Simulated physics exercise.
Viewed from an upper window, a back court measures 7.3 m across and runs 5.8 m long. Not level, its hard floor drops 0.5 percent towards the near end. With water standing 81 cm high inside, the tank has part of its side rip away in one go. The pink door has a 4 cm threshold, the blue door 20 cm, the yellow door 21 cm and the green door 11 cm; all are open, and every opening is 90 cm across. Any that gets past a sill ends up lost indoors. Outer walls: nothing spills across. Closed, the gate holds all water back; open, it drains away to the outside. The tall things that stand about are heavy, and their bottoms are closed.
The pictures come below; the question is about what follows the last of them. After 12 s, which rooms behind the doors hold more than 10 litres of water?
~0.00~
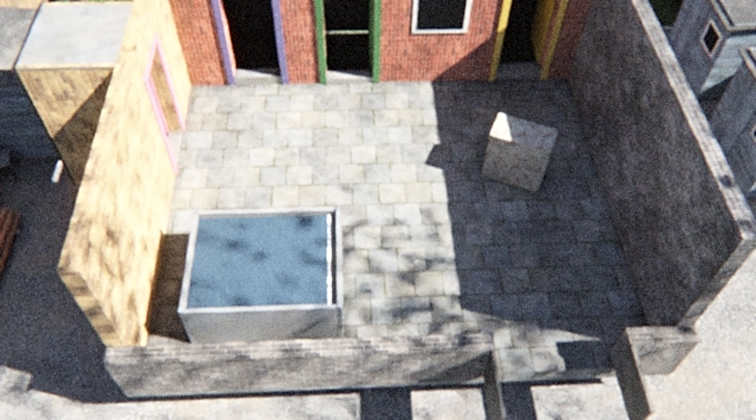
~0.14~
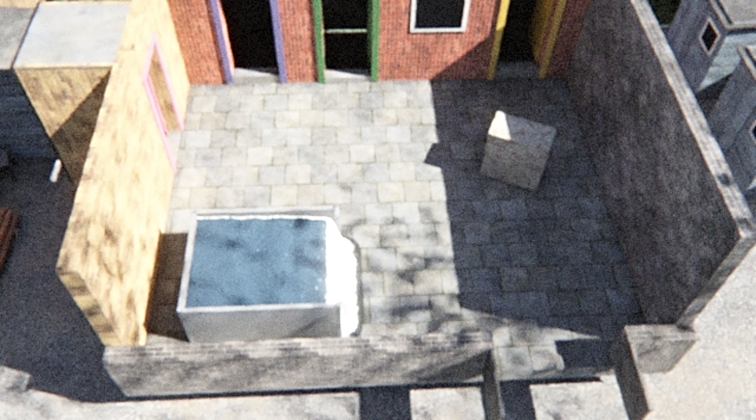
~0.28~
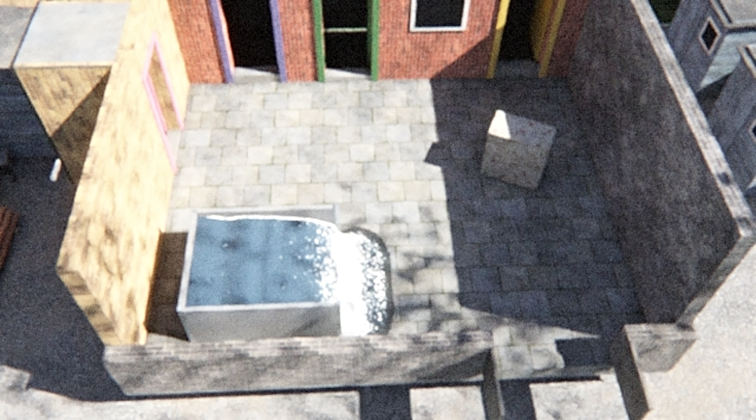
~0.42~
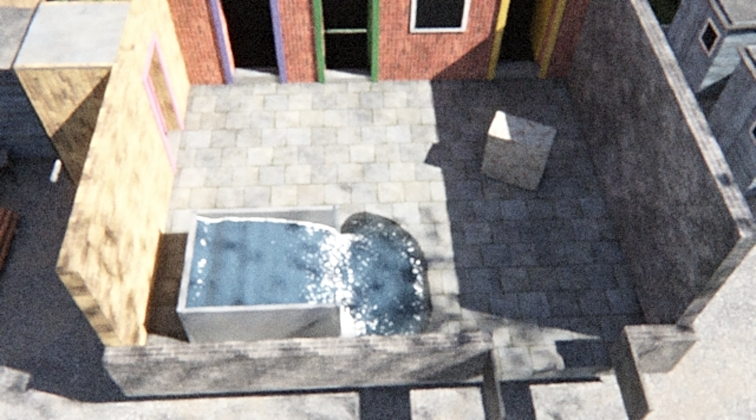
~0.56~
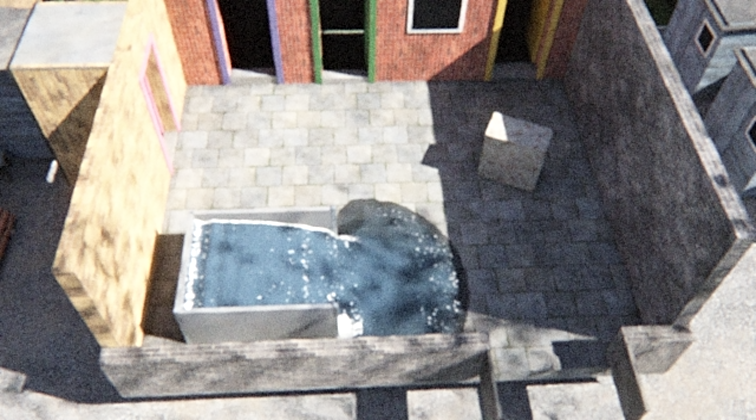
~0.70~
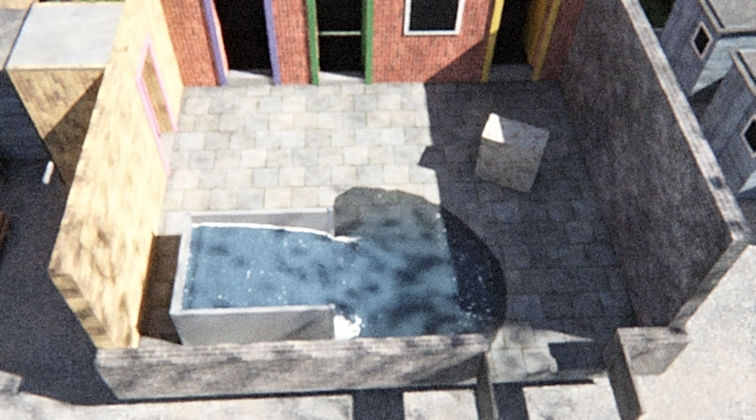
Room by room: Behind the pink door more than 10 litres, behind the blue door 10 litres at most, behind the yellow door 10 litres at most, behind the green door 10 litres at most.
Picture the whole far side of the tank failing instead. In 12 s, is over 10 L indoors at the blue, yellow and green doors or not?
Door by door - blue: Out of bounds, yellow: Within bounds, green: Out of bounds.
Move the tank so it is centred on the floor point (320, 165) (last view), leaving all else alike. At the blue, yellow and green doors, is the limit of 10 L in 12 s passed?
Well, blue ends up inside the mark, yellow ends up beyond the mark and green ends up inside the mark.
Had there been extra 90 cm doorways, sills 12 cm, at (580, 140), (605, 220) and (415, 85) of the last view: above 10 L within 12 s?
Per doorway, in order: Insufficient / sufficient / insufficient.
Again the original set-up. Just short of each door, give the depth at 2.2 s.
Centimetres: Pink 0 / blue 0 / yellow 0 / green 0.
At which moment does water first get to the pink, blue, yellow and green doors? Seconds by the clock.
Arrival: Pink 8.0 s, blue 6.5 s, yellow 2.8 s, green 5.5 s.
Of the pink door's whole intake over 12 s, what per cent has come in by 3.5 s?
By then it's near 0% of the total.
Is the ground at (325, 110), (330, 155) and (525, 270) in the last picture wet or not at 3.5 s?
Going in order, clear, then clear, then covered.
After 1.4 s water covers 40 % of the floor and is deepest (32 cm) near (339, 297); pink door not reached, blue door not reached, yellow door not reached, green door not reached.
After 2.2 s water covers 45 % of the floor and is deepest (42 cm) near (626, 308); pink door not reached, blue door not reached, yellow door not reached, green door not reached.
After 3.5 s water covers 55 % of the floor and is deepest (26 cm) near (608, 287); pink door not reached, blue door not reached, yellow door 15 cm at the sill, 0 L in, green door not reached.
After 7.0 s water covers 80 % of the floor and is deepest (11 cm) near (429, 360); pink door not reached, blue door 2 cm at the sill, 0 L in, yellow door 9 cm at the sill, 1 L in, green door 6 cm at the sill, 0 L in.
After 12.0 s water covers 100 % of the floor and is deepest (15 cm) near (133, 372); pink door 7 cm at the sill, 40 L in, blue door 6 cm at the sill, 0 L in, yellow door 3 cm at the sill, 1 L in, green door 3 cm at the sill, 0 L in.
